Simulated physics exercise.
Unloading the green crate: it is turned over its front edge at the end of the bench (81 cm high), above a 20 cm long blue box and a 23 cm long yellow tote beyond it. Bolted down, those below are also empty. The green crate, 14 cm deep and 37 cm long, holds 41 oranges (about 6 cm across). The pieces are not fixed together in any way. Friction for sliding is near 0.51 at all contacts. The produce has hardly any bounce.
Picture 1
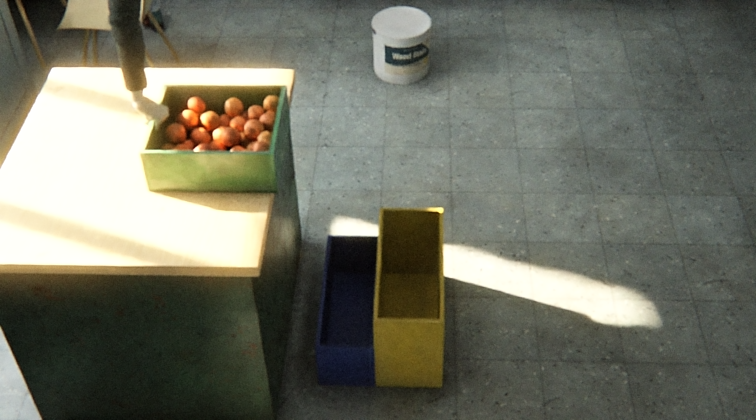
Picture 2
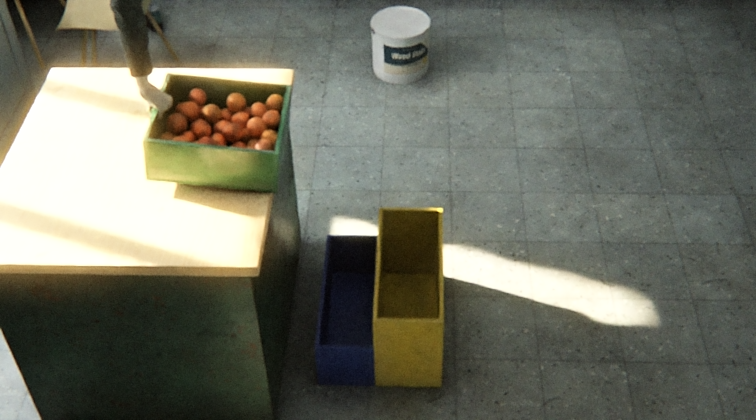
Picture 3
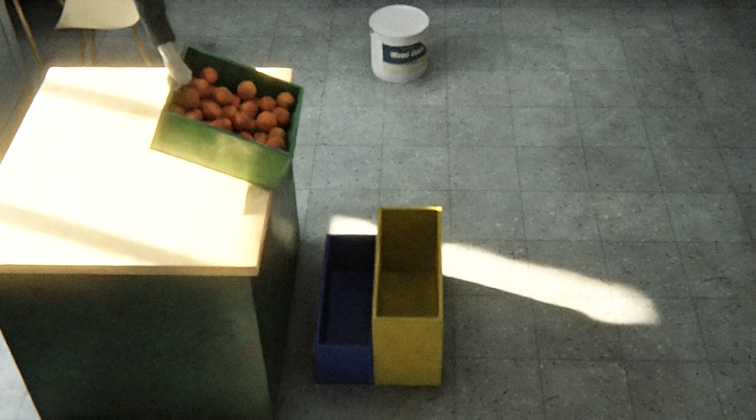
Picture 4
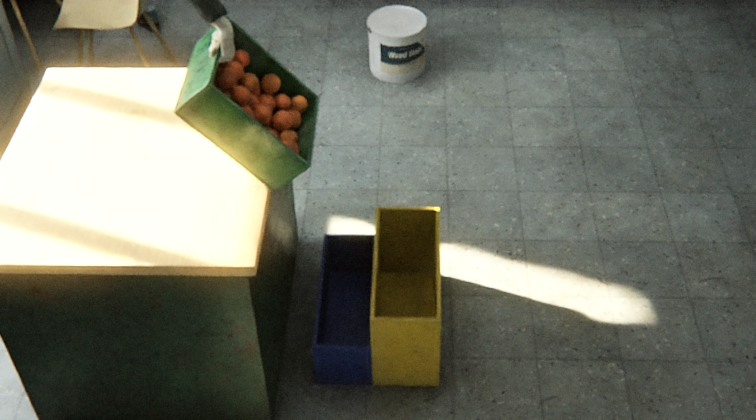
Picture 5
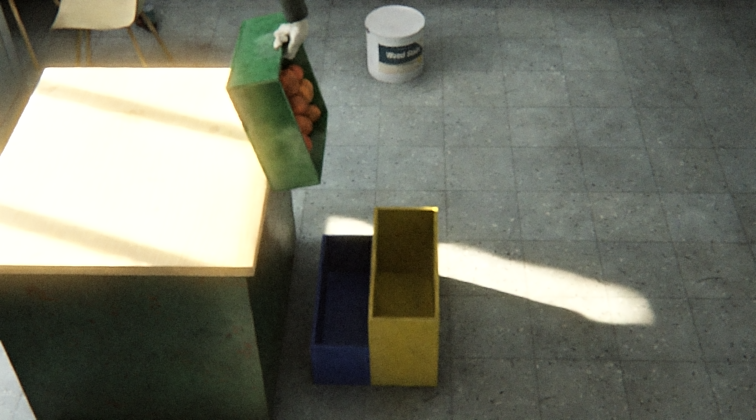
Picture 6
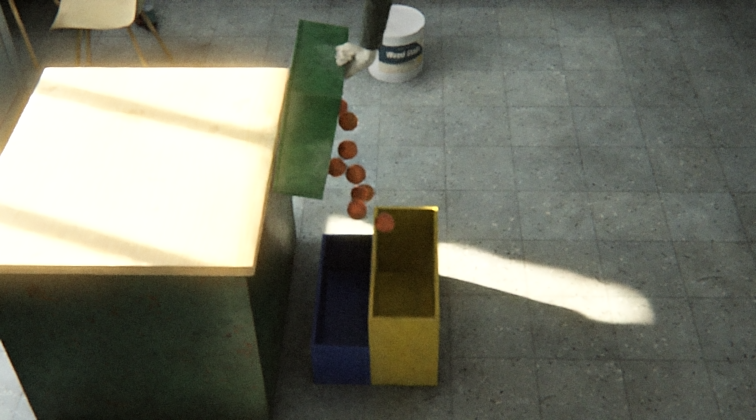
Gloved hand tilting a green crate of oranges over the right edge of a bench, oranges tumbling out above blue and yellow boxes.
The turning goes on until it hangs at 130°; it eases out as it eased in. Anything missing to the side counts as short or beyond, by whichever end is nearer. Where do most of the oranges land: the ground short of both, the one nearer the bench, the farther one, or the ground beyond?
Farther.
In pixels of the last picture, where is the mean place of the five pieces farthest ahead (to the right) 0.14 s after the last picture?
Somewhere near pixel (404, 301) of the last view.
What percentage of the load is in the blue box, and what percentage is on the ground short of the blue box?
About 20 and 0 per cent.
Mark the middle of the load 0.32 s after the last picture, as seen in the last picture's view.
Somewhere near (383, 214) in the last picture's pixels.
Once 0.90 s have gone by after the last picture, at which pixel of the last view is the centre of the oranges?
Look near pixel (401, 326).
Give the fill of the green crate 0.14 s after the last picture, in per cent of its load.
70 %.
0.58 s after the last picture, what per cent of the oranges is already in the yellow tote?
60 %.
Then, 0.14 s after the last picture, tilt 115°; 29 still in the green crate, 5 in the yellow tote and 7 in the air.
Then, 0.32 s after the last picture, tilt 126°; 4 still in the green crate, 9 in the yellow tote and 28 in the air.
Then, 0.58 s after the last picture, tilt 130°; 7 in the blue box, 24 in the yellow tote, 1 on the ground beyond the yellow tote and 9 in the air.
When it is over (0.90 s after the last picture), 8 in the blue box, 30 in the yellow tote and 3 on the ground beyond the yellow tote.
